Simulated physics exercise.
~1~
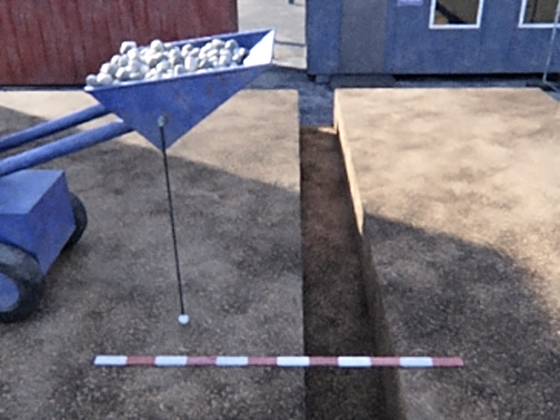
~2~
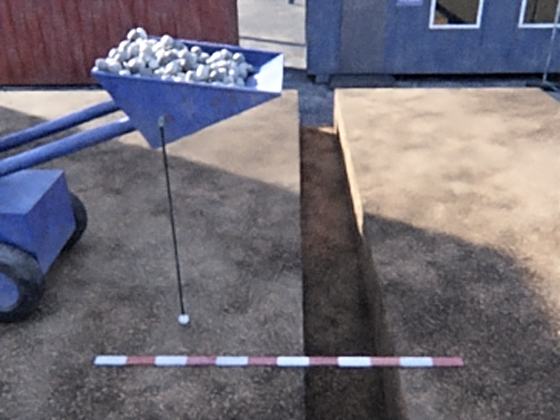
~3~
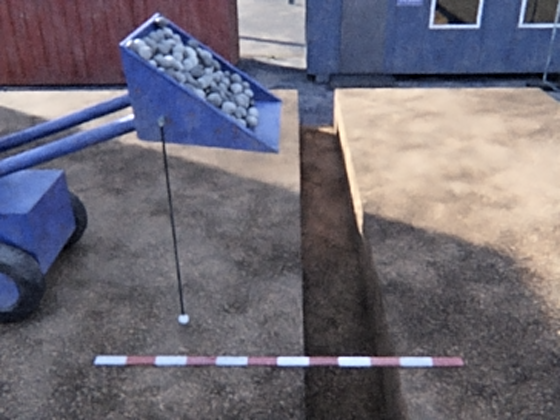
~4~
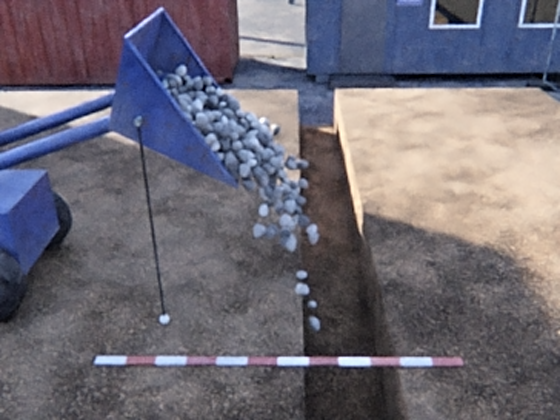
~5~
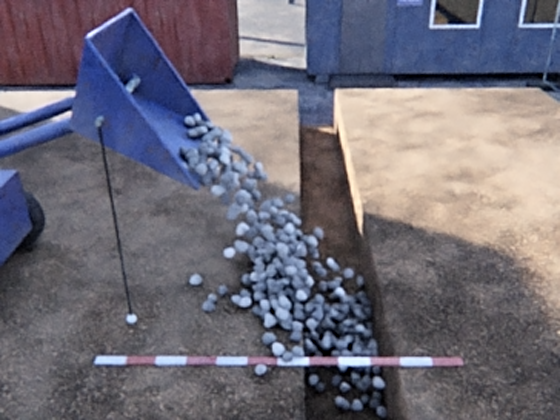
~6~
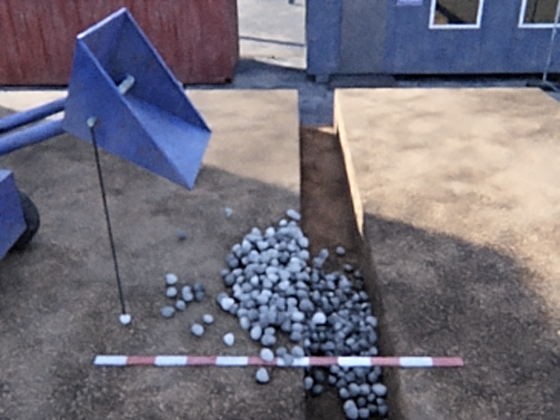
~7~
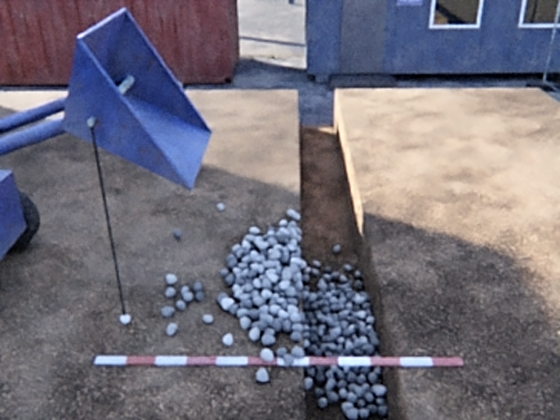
On bare ground beside a trench, a blue loader tips out grey cobbles while backing left, leaving them heaped across the edge.
